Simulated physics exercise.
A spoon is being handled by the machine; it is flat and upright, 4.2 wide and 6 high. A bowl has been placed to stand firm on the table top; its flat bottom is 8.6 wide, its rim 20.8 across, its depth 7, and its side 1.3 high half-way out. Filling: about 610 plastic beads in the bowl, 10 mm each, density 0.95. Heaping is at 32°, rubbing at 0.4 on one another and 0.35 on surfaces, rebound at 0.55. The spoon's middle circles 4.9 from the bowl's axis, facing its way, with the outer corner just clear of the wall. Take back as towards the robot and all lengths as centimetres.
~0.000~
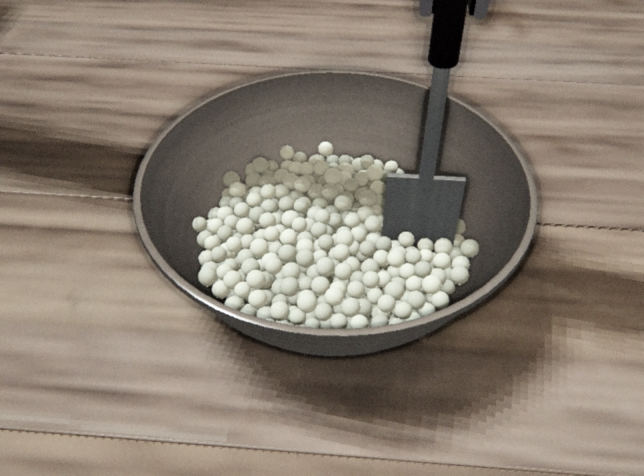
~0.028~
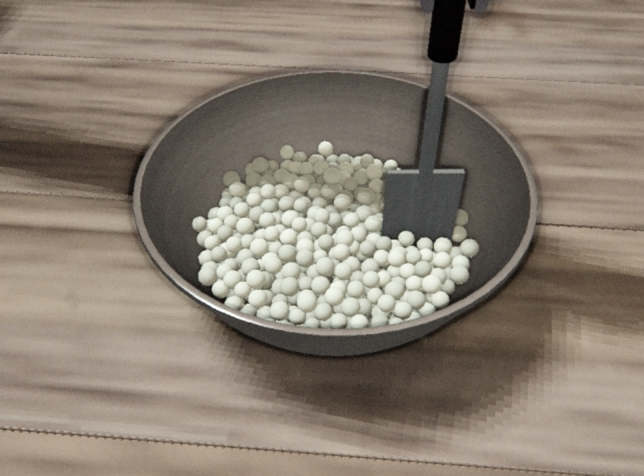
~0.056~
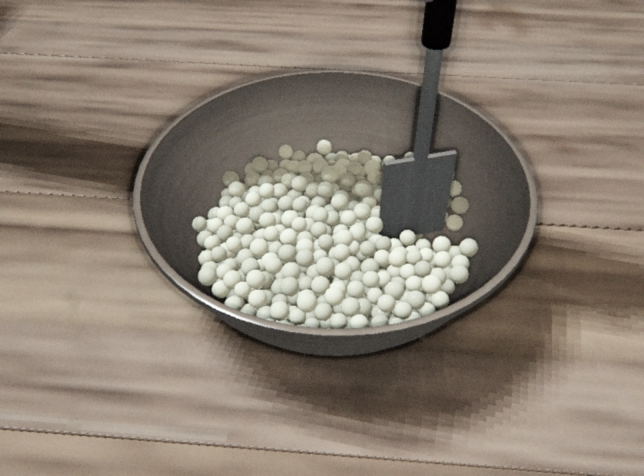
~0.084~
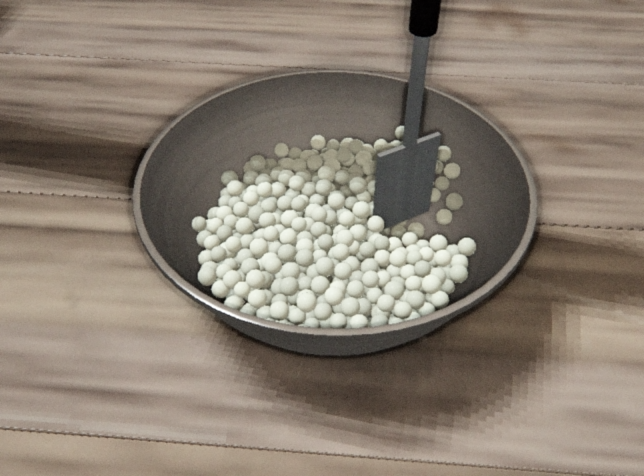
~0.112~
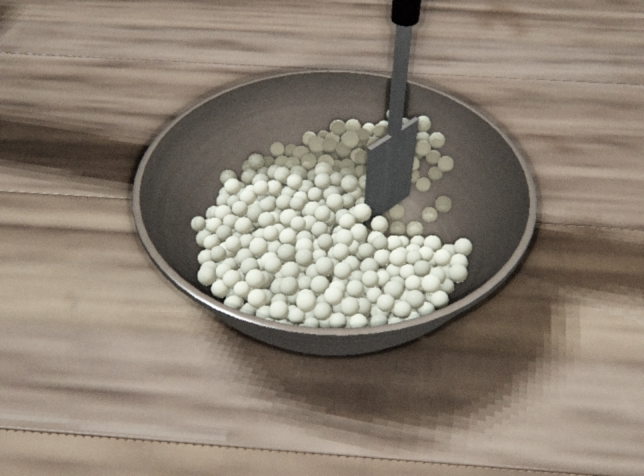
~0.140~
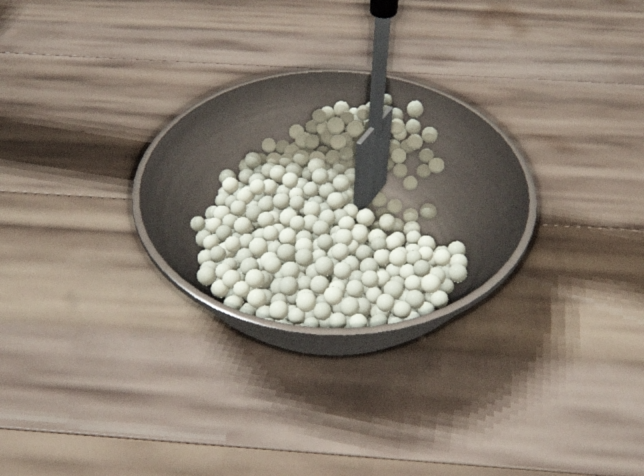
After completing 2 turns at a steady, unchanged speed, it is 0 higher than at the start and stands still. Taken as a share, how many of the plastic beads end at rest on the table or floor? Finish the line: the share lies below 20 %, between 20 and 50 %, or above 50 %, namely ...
... below 20 %.
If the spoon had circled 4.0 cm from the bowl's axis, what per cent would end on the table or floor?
It would come to about 0 per cent.
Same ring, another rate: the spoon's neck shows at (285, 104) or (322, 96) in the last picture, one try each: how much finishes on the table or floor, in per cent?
About 45 and 30 %.
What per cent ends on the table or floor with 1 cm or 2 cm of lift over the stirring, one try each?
Trial one: Roughly 5 %; trial two: Roughly 0 %.
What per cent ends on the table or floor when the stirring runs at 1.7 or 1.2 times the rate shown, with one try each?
It would be about 30 and 15 percent respectively.
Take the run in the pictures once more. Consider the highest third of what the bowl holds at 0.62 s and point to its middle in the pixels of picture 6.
The top third is centred near (445, 237) in the last picture.
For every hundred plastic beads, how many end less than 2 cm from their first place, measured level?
Around 10 in a hundred, roughly.
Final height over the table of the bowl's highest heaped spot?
7.0 cm, give or take.
After 0.62 s, 323° round, highest piece 8 above the table; 607 in the bowl, 4 on the table or floor, 1 in flight or on the tool.
After 1.09 s, 220° round, highest piece 8 above the table; 595 in the bowl, 15 on the table or floor, 2 in flight or on the tool.
After 1.53 s, 0° round, highest piece 7 above the table; 580 in the bowl, 32 on the table or floor.
After 2.23 s, 0° round, highest piece 7 above the table; 580 in the bowl, 32 on the table or floor.
In the end, 580 in the bowl, 32 on the table or floor. That is 5 % on the table or floor.
